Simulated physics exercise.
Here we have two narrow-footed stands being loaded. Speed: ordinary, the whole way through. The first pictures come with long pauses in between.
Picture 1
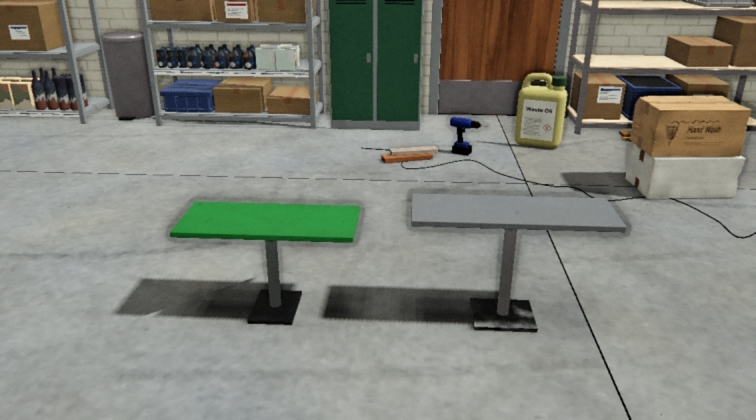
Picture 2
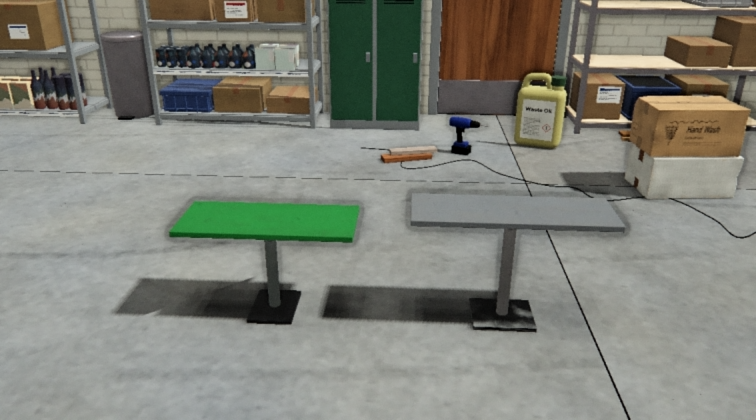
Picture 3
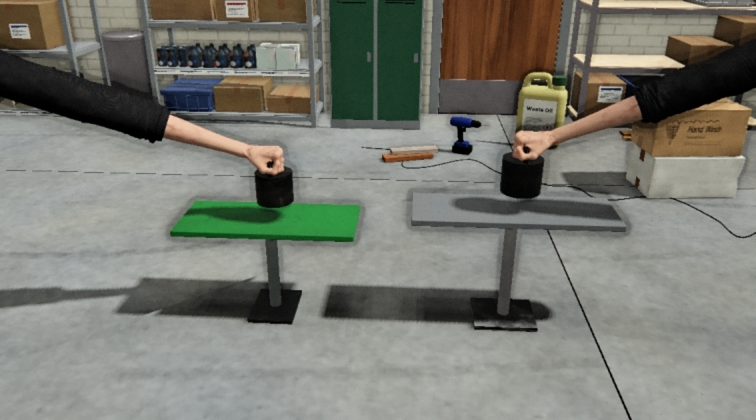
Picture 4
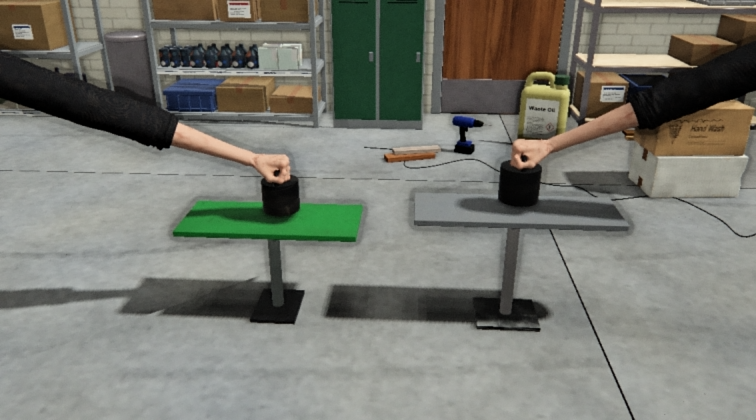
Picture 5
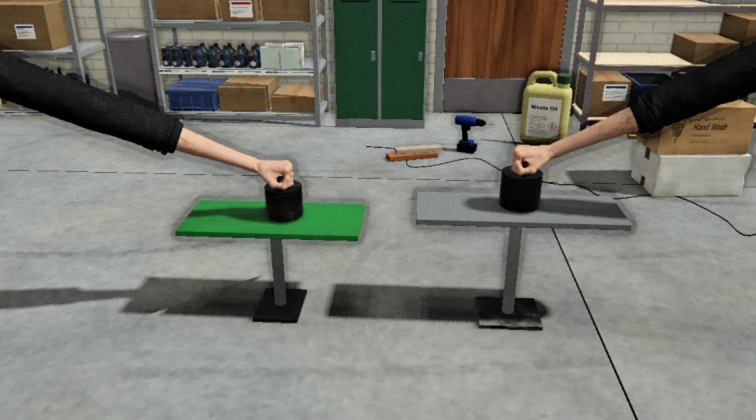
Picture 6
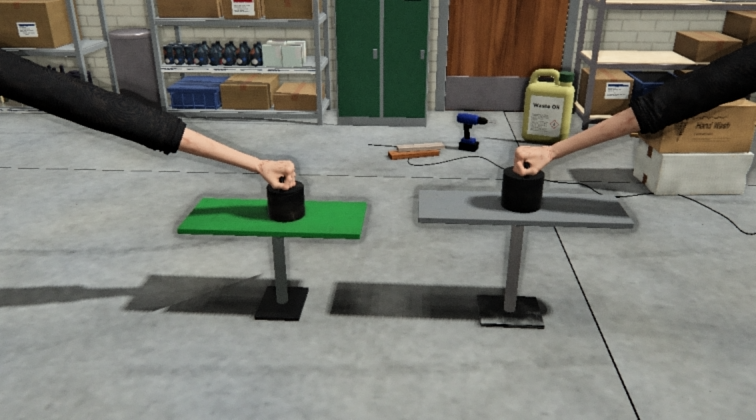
At the start, a green table and a grey table, each on a single narrow post, stand empty side by side in a workshop. Two arms then reach in from the left and right, each holding a black cylinder, and lower them onto the tabletops, where the hands keep gripping them.
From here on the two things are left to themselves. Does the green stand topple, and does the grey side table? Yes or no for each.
Toppled? Green stand - no, grey side table - no.
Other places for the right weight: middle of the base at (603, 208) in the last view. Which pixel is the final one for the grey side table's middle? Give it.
Roughly (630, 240).
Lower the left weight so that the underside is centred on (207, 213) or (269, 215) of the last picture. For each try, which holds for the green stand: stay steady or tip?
Green stand - first try keels over, second try remains standing.
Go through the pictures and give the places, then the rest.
In the first frame, green stand (269, 221); grey side table (513, 212).
In the second frame, grey side table (512, 212).
In the third frame, still on the way; green stand (270, 220); left weight (275, 187).
In the fourth frame, still on the way; grey side table (515, 211); right weight (520, 183).
In the fifth frame, still on the way; green stand (274, 220); left weight (284, 200).
In the sixth frame, in place, still held; green stand (276, 218); grey side table (520, 208); right weight (522, 189).
Then, 0.22 s after the last picture, green stand at rest near (277, 218); grey side table at rest near (520, 208).
At rest, the green stand holds firm, near (277, 218); the grey side table holds firm, near (520, 208).
